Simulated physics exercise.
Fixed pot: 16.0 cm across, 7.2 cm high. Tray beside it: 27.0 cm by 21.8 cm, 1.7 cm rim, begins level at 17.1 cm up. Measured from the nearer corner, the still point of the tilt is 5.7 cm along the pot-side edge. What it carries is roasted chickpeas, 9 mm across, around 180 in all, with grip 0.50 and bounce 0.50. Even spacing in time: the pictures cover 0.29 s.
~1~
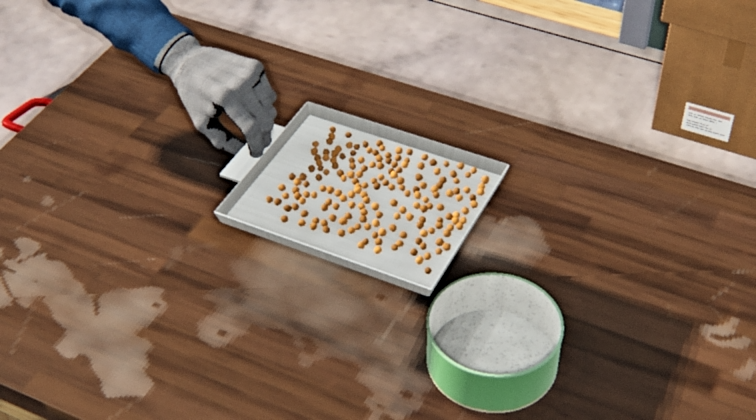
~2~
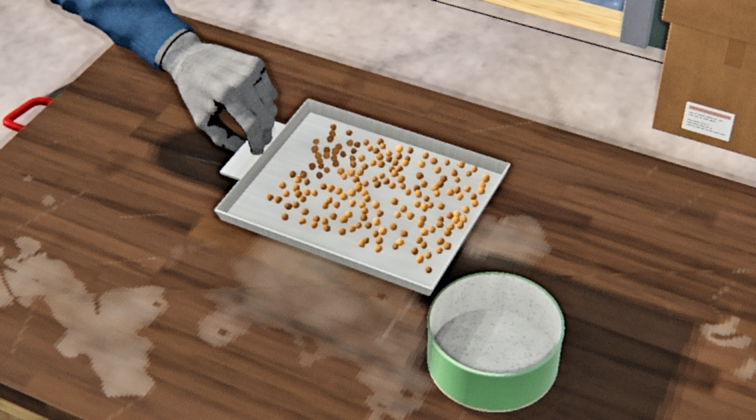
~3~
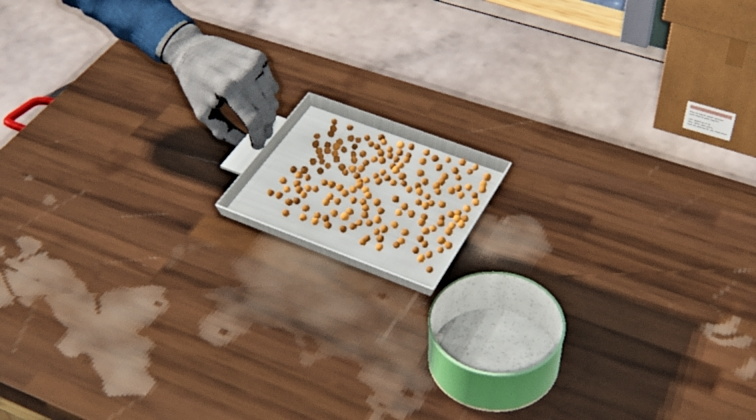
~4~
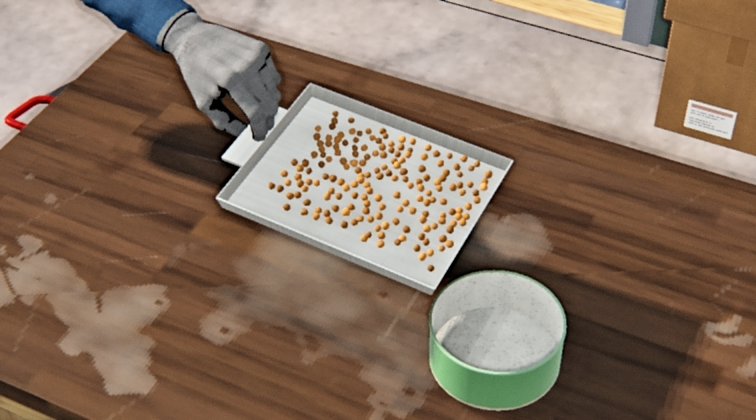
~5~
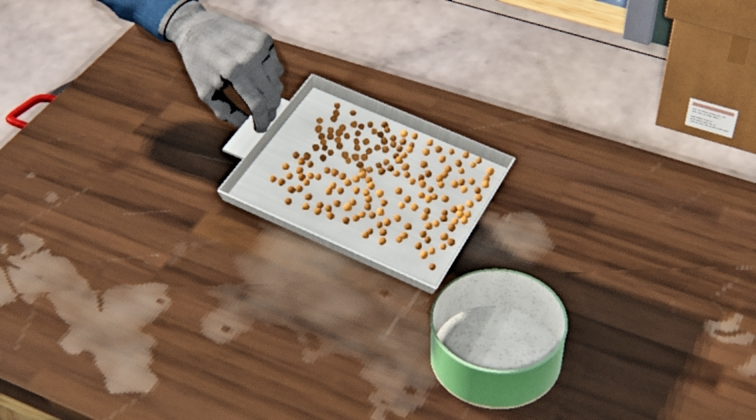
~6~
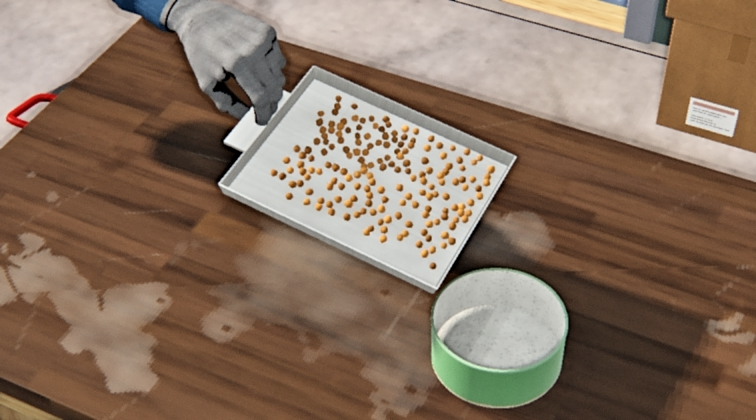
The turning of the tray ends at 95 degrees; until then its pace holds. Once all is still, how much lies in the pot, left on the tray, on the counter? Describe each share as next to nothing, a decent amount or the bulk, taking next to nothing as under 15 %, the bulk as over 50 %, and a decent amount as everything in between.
My prediction: Pot: It's going to get the main portion of the load, tray: It's going to get a small sliver of the load, counter: It's going to get a solid slice of the load.
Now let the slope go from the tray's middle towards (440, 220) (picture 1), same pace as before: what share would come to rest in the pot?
Estimate: Near 60 per cent.
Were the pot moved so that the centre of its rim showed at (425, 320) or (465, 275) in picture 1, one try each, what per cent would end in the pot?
Some 45 and 5 per cent.
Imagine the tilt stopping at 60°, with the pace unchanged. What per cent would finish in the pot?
0 %.
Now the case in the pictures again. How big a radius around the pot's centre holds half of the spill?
14 cm.
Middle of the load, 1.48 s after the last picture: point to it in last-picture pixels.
Expected load position: Near (460, 223).
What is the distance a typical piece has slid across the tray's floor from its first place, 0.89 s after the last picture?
Roughly 10 cm.
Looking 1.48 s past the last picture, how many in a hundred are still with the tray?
Some 100 per cent of the load.
Then, 0.89 s after the last picture, tilt 50 degrees; the tray holds 100 %, the pot 0 %.
Then, 1.48 s after the last picture, tilt 76 degrees; the tray holds 100 %, the pot 0 %.
Then, 2.12 s after the last picture, tilt 95 degrees; the tray holds 5 %, the pot 50 %.
In the end, pot 60 %, tray 0 %, counter 40 %.
